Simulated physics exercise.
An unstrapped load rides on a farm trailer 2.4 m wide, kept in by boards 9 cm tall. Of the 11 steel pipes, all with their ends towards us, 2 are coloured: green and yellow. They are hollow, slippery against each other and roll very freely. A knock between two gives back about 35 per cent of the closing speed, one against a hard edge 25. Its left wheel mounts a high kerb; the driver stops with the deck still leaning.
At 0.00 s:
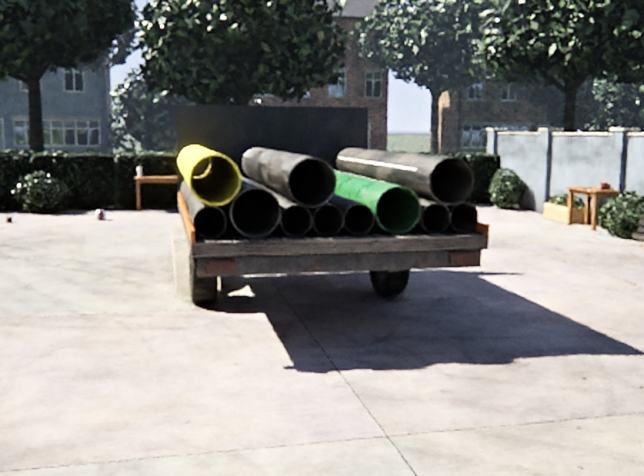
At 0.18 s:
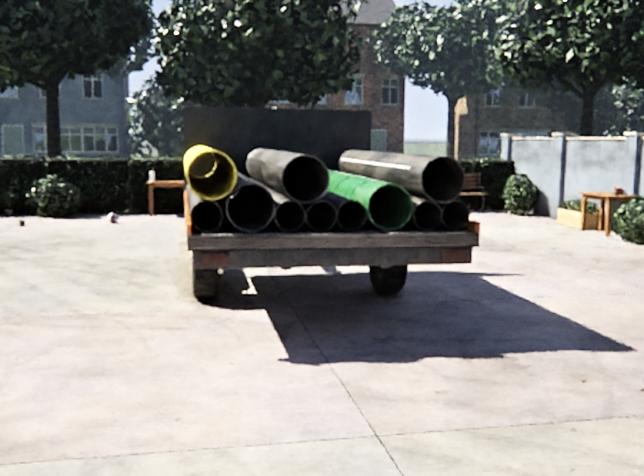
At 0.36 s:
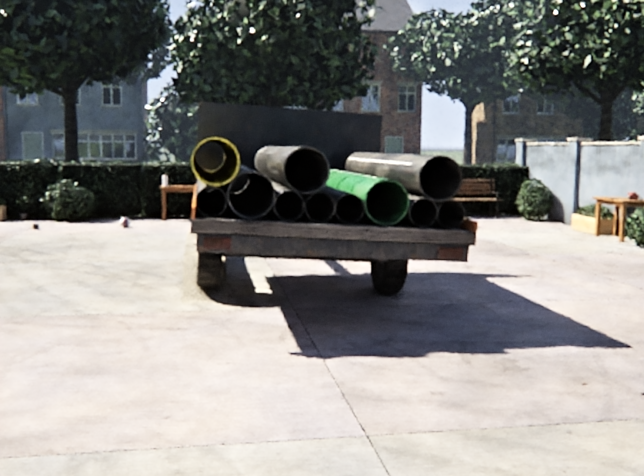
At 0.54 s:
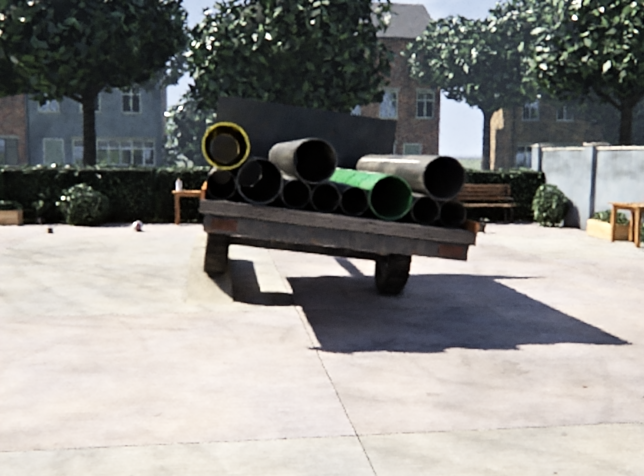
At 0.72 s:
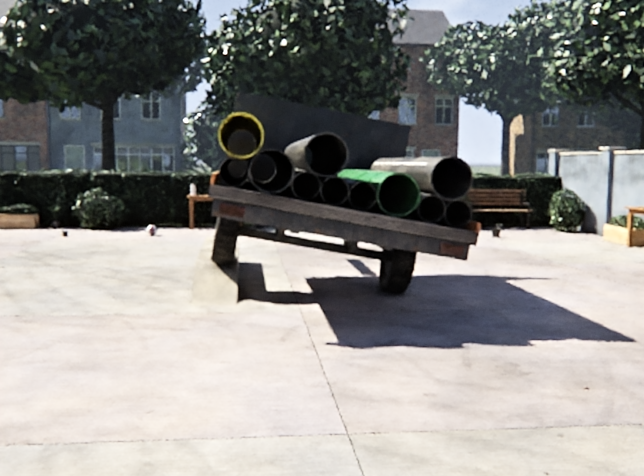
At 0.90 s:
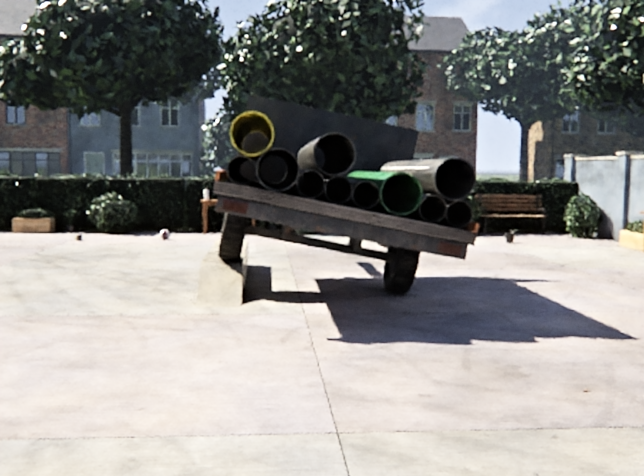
To begin with, a flatbed carrying a stack of hollow pipes, one yellow and one green among dark ones, sits level in a paved yard. Its left wheel then climbs a raised edge, lifting that side until the deck slopes clearly down to the right, the pipes tilting with it.
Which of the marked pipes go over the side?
The green one is still aboard; the yellow one is still aboard.
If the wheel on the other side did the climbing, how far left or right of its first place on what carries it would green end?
Some 5 cm leftwards.
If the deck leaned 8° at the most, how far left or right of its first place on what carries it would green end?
About 0 cm to the right.
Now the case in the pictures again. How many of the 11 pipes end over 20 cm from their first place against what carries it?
0 of them.
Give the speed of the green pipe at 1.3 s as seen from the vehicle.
Near 0.0 m/s.
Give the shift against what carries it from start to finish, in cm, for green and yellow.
About: Green 0, yellow 0.
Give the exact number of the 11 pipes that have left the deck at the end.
0 of them.
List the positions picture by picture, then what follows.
Green (399, 210), yellow (216, 180); 8 of the 11 make up the bottom layer, in the first frame.
Green (391, 207), yellow (212, 176); the deck is level, in the second frame.
Green (388, 203), yellow (216, 162); the deck slopes 3° down to the right, in the third frame.
Green (391, 198), yellow (226, 146); the deck slopes 7° down to the right, in the fourth frame.
Green (399, 195), yellow (241, 135); the deck slopes 10° down to the right, in the fifth frame.
Green (402, 194), yellow (252, 133); the deck slopes 11° down to the right, in the sixth frame.
Then, 1.3 s in, green is on the deck, 75 cm from the right edge; yellow is up on others, 20 cm from the left edge; 0 off so far.
In the end (1.8 s), green is on the deck, 75 cm from the right edge; yellow is up on others, 20 cm from the left edge; 0 off so far.
